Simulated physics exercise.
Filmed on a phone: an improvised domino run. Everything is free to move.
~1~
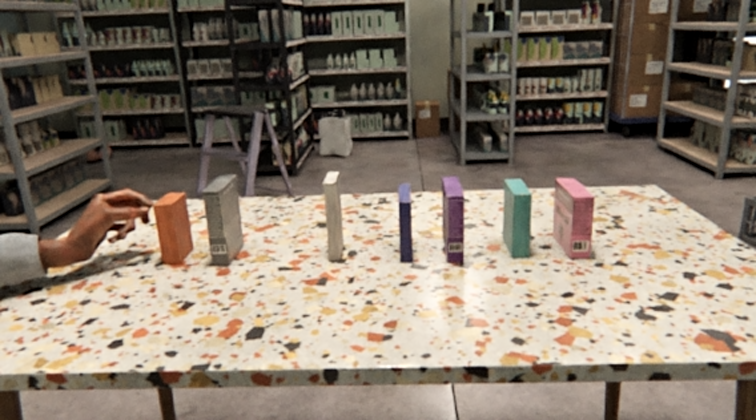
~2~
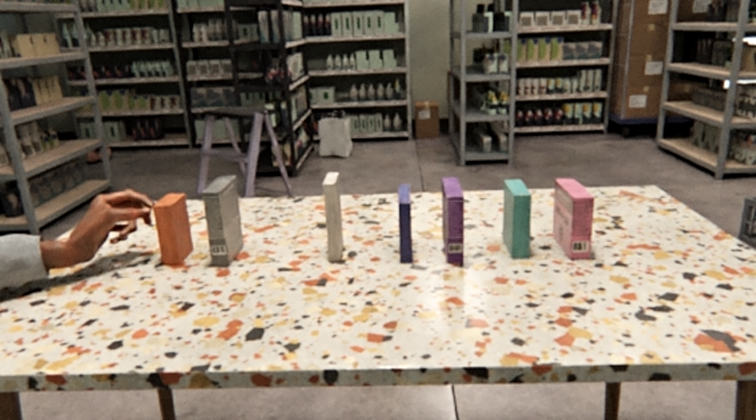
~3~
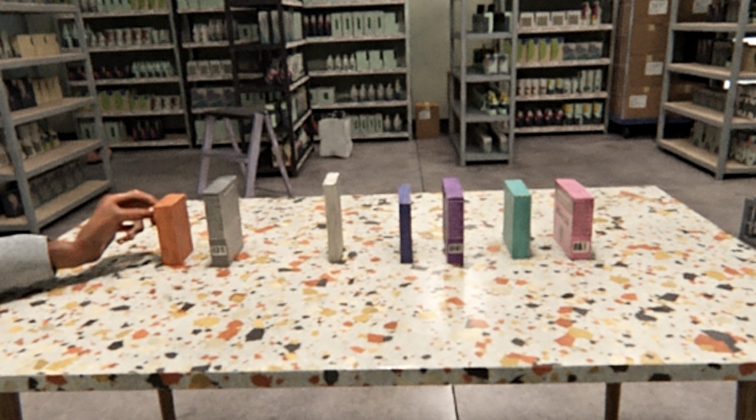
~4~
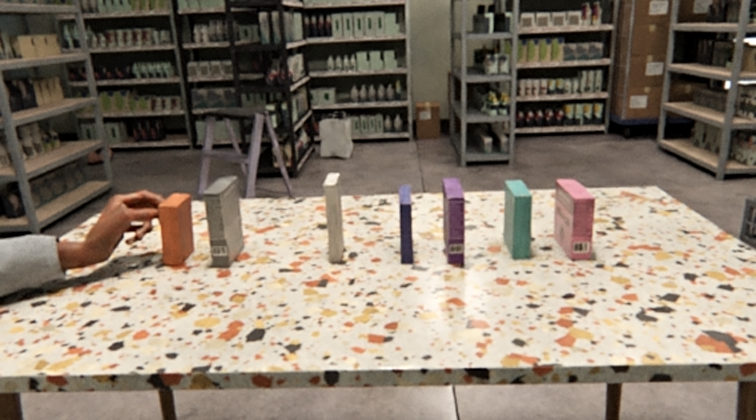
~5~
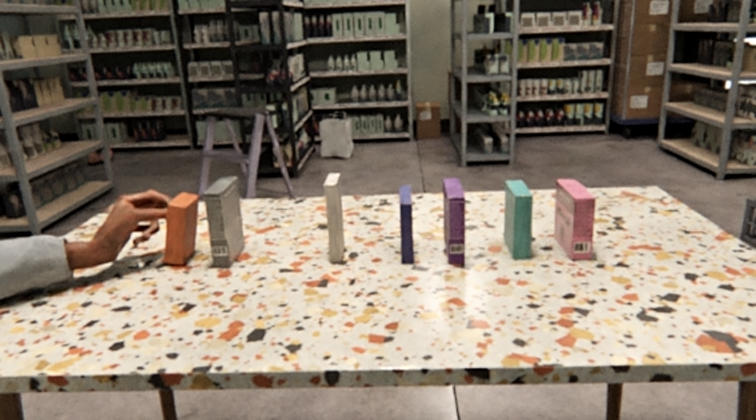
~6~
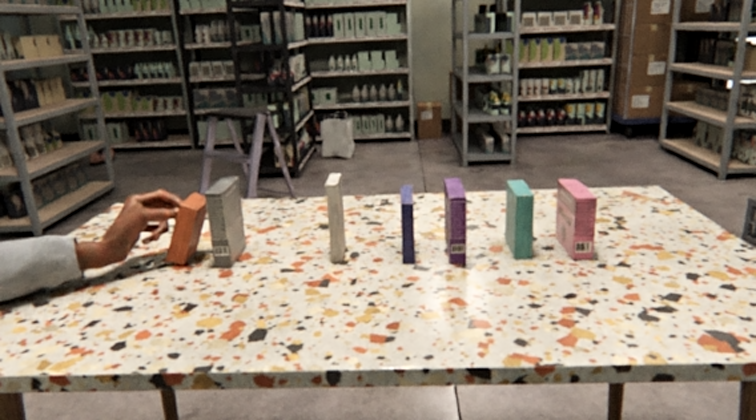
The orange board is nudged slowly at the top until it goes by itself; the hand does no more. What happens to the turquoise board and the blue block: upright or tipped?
The turquoise board keeps standing; the blue block keeps standing.
Then, 0.10 s on from there, orange board 34° over.
Then, 0.20 s on from there, orange board 35° over.
Then, 0.70 s on from there, turquoise board resting near (519, 219); blue block resting near (408, 224).
In the end, all 5 unmoved. At the end, from the last picture's camera, turquoise board near (519, 219), blue block near (408, 224).
